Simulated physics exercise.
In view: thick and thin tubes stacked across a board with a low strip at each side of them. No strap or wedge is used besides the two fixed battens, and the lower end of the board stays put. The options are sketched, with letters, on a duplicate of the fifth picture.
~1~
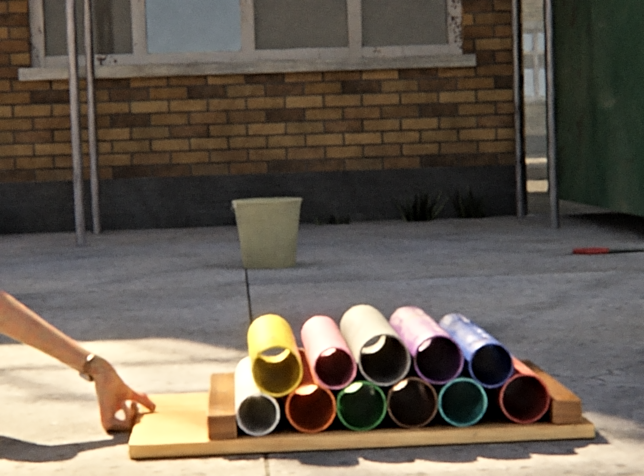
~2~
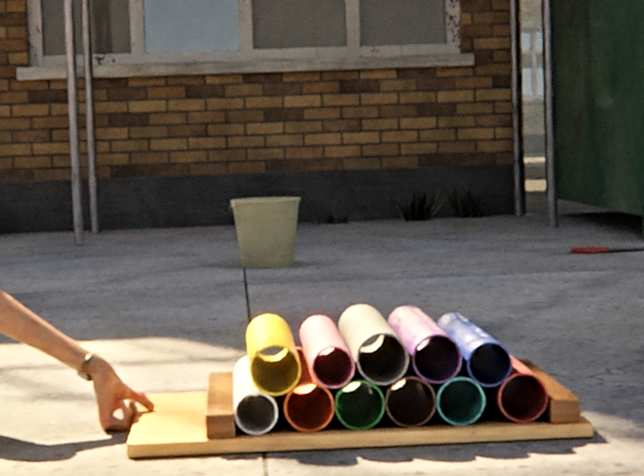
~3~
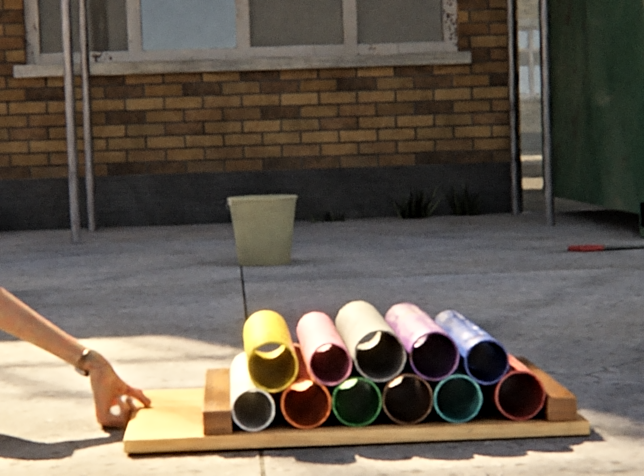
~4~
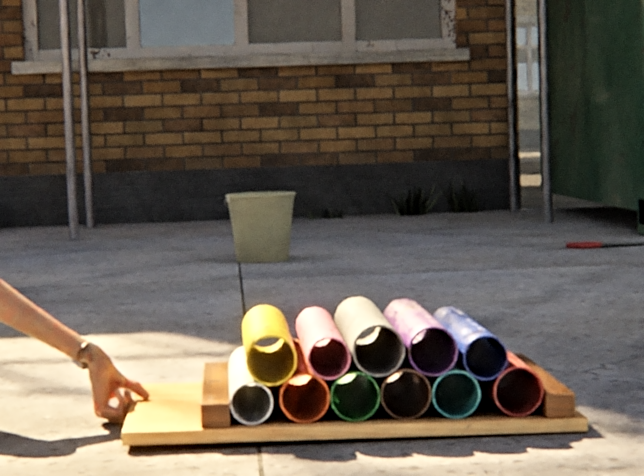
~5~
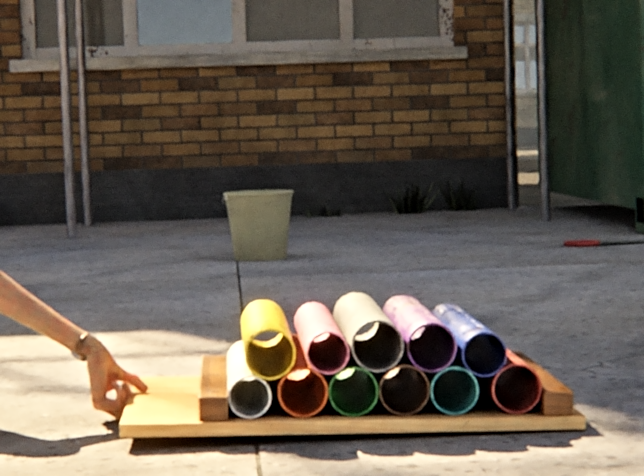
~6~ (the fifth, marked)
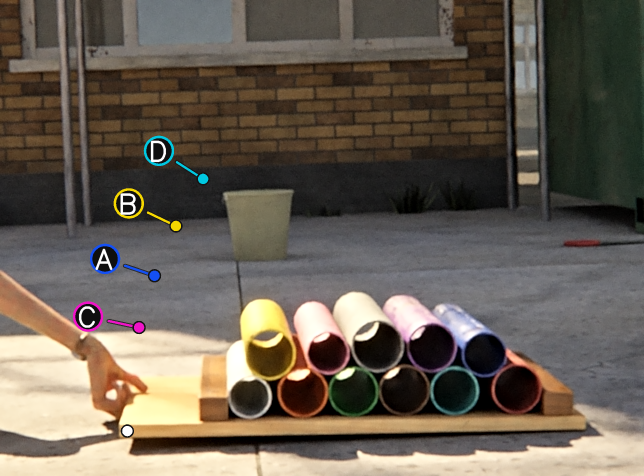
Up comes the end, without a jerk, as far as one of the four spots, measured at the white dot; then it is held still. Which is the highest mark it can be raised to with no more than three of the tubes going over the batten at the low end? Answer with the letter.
At most to B.
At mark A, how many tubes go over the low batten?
It comes to none.
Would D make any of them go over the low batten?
Yes, at D.
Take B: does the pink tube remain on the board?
Yes, with B.
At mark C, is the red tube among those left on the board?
The red tube: Yes.
On the marked copy, A at (154, 276); B at (176, 226); C at (139, 328); D at (203, 179); the white dot at (127, 431).
With B. Early on, board at 16°.
Further on, board at 28°.
At the end, board at 28°, none over the low batten.
As for the rest, A none over the low batten; C none over the low batten; D four over the low batten (pink, grey, purple, blue).
